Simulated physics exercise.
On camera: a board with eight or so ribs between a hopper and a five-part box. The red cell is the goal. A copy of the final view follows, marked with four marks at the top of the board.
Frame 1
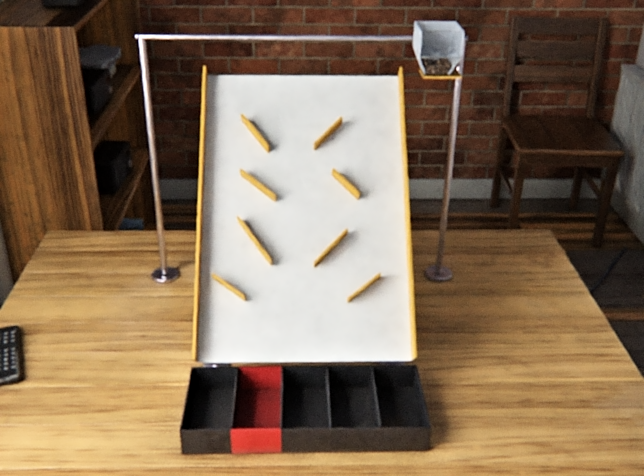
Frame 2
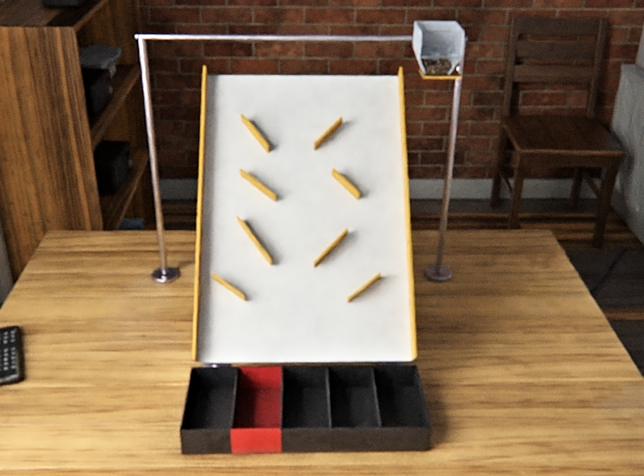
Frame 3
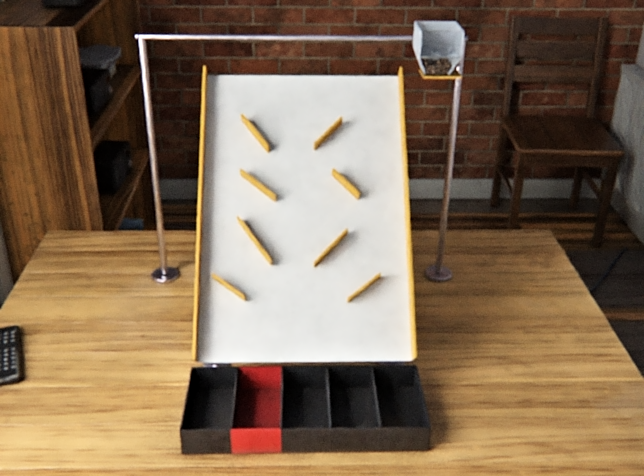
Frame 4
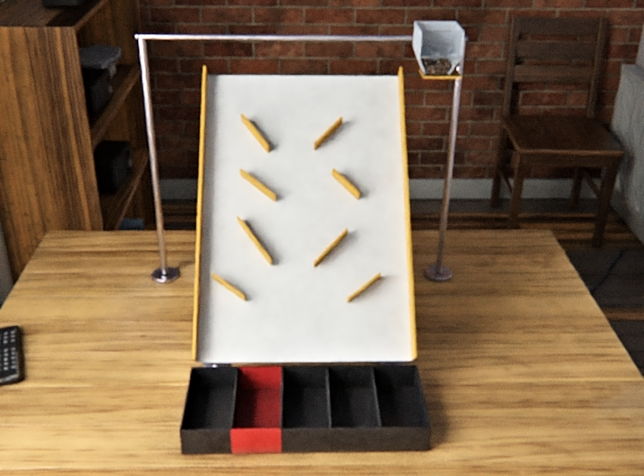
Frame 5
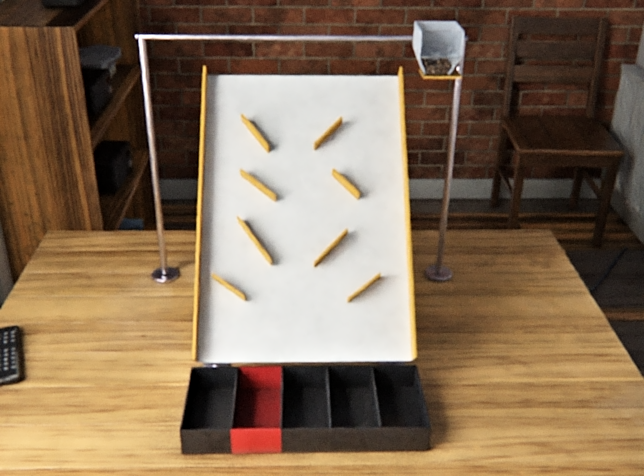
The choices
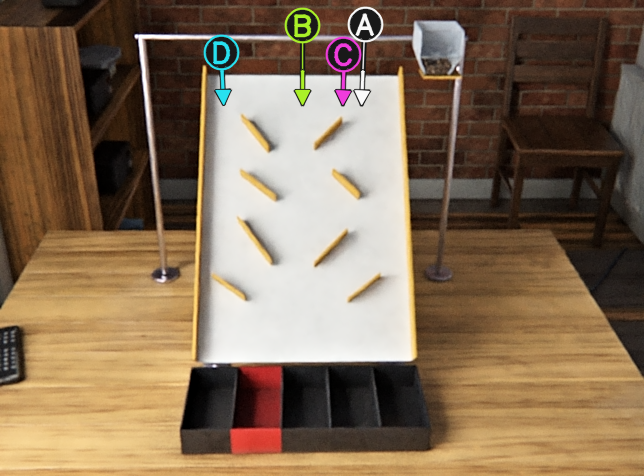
On a wooden table in a room with a brick wall, a white board with slanted yellow ribs stood behind a black box with one red section, and nothing visibly moved.
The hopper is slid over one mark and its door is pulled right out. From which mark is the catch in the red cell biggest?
It is B.
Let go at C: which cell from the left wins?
The fifth.
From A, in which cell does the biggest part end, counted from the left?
It is the fifth one.
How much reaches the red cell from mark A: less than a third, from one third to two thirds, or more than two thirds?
It is less than a third.
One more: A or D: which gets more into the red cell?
That is mark D.
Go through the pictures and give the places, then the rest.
In the first frame, hopper near (435, 68), allspice berries, door shut.
In the second frame, ribs (242, 114) to (268, 147), (315, 144) to (342, 117), (240, 169) to (276, 196).
In the third frame, ribs (333, 169) to (360, 194), (237, 216) to (271, 261), (314, 263) to (347, 229).
In the fourth frame, ribs (212, 274) to (245, 297), (348, 299) to (381, 273).
In the fifth frame, red cell near (256, 439), number 2 of 5 from the left.
On the marked copy, mark A meets the board at (361, 99); mark B meets the board at (302, 99); mark C meets the board at (342, 99); mark D meets the board at (223, 99).
Choosing A, only a few in the red cell, all but a few in other cells, a small share outside the box.
Choosing B, close to a third in the red cell, close to half in other cells, close to a quarter outside the box.
Choosing C, a small share in the red cell, the bulk in other cells, a small share outside the box.
Choosing D, a small share in the red cell, the bulk in other cells.
